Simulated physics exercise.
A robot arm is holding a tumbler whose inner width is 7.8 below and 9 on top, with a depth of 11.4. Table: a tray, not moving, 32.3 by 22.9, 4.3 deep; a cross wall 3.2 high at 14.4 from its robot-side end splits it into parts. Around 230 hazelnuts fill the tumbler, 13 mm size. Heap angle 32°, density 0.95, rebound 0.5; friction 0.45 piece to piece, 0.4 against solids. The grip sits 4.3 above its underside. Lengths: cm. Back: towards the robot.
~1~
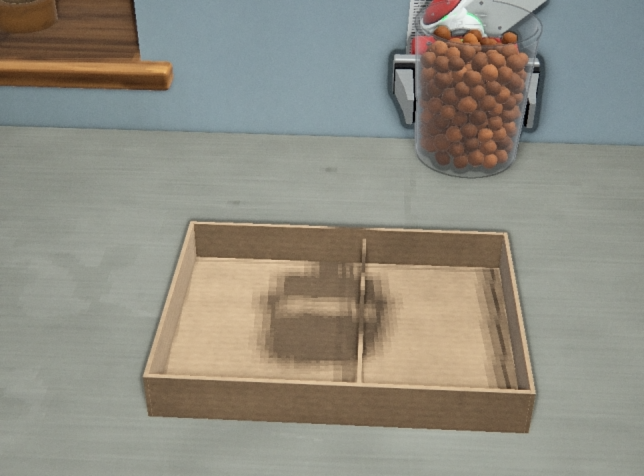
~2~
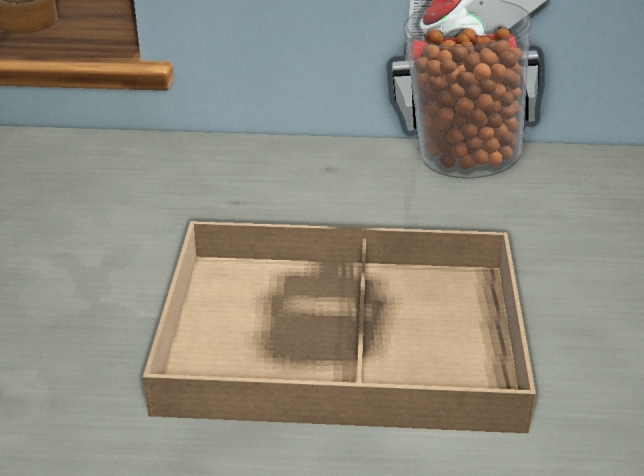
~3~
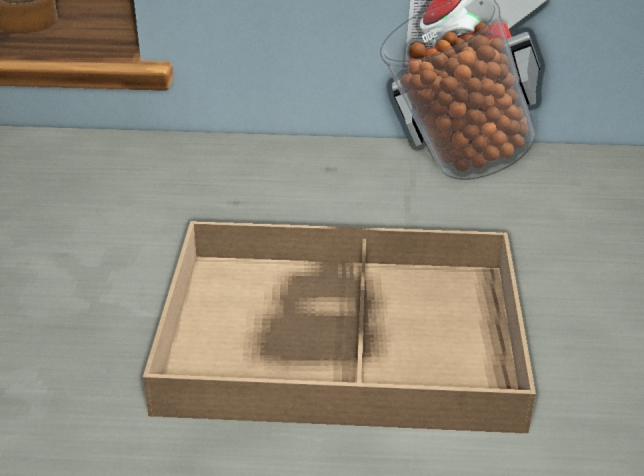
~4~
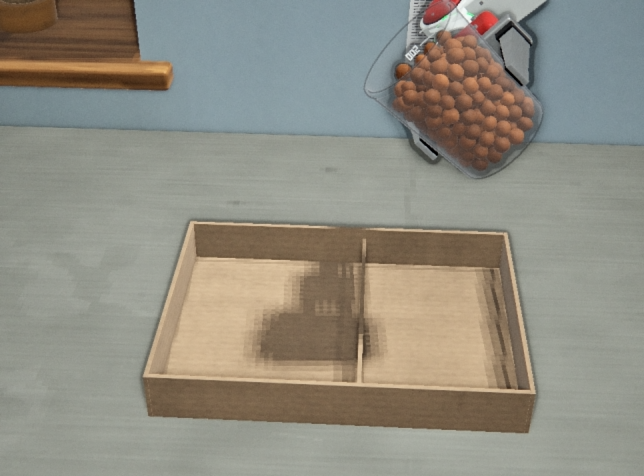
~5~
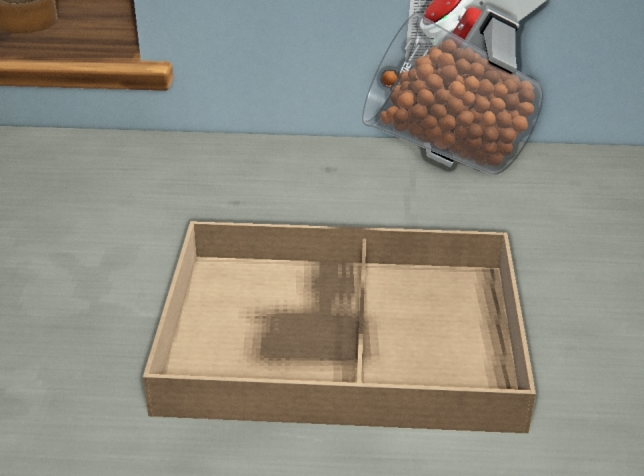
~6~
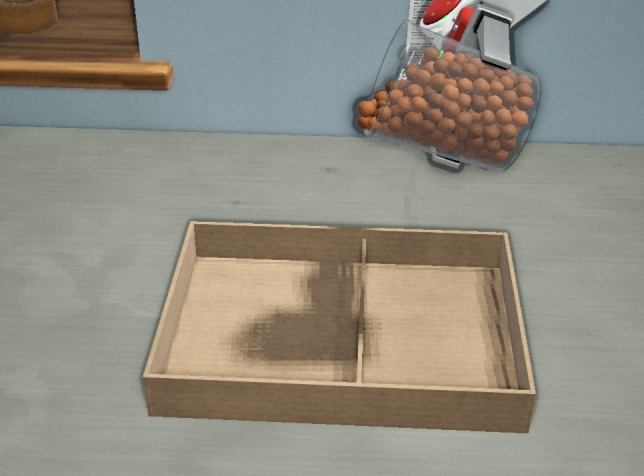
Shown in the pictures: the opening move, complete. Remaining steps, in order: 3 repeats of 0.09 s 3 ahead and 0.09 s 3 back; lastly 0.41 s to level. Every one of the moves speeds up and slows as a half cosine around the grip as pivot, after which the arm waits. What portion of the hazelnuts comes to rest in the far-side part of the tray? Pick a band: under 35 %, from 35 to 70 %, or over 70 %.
From 35 to 70 %.
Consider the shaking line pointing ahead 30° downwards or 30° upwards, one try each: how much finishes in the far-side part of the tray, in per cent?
25 and 55 %.
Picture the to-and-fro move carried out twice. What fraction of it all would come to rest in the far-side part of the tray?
Then about 40 per cent.
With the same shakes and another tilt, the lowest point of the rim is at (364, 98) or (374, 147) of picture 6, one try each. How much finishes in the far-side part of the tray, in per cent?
About 15 and 75 %.
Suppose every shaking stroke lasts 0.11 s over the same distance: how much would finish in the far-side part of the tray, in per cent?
It would come to roughly 40 %.
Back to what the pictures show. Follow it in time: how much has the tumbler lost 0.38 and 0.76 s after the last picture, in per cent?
First it's 30 percent, and after that 45 percent.
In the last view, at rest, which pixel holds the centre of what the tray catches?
Around pixel (233, 322).
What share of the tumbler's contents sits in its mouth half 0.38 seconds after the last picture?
Near 55 %.
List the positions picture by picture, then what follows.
The first picture shows tumbler middle at (471, 92), level; upper third of the load around (475, 63), from x 425 to 520, top at y 35; 230 in the tumbler.
The second picture shows tumbler middle at (469, 92), tilted 7° forward; upper third of the load around (472, 64), from x 420 to 515, top at y 35.
The third picture shows tumbler middle at (464, 93), tilted 25° forward; upper third of the load around (465, 68), from x 410 to 520, top at y 30.
The fourth picture shows tumbler middle at (458, 96), tilted 46° forward; upper third of the load around (456, 71), from x 400 to 525, top at y 40.
The fifth picture shows tumbler middle at (455, 100), tilted 64° forward; upper third of the load around (456, 78), from x 385 to 525, top at y 45.
The sixth picture shows tumbler middle at (454, 102), tilted 71° forward; upper third of the load around (460, 83), from x 365 to 525, top at y 55; 230 in the tumbler.
Then, 0.38 s later, tilted 71° forward, highest piece 27 above the table; 159 in the tumbler, 44 in the far-side part, 27 in flight or on a rim.
Then, 0.76 s later, tilted 31° forward, highest piece 30 above the table; 125 in the tumbler, 97 in the far-side part, 3 on the table or floor, 5 in flight or on a rim.
Then, 1.15 s later, level, highest piece 29 above the table; 125 in the tumbler, 102 in the far-side part, 3 on the table or floor.
Then, 2.20 s later, level, highest piece 28 above the table; 125 in the tumbler, 102 in the far-side part, 3 on the table or floor.
At rest, 125 in the tumbler, 102 in the far-side part, 3 on the table or floor. That is 44 % in the far-side part of the tray.
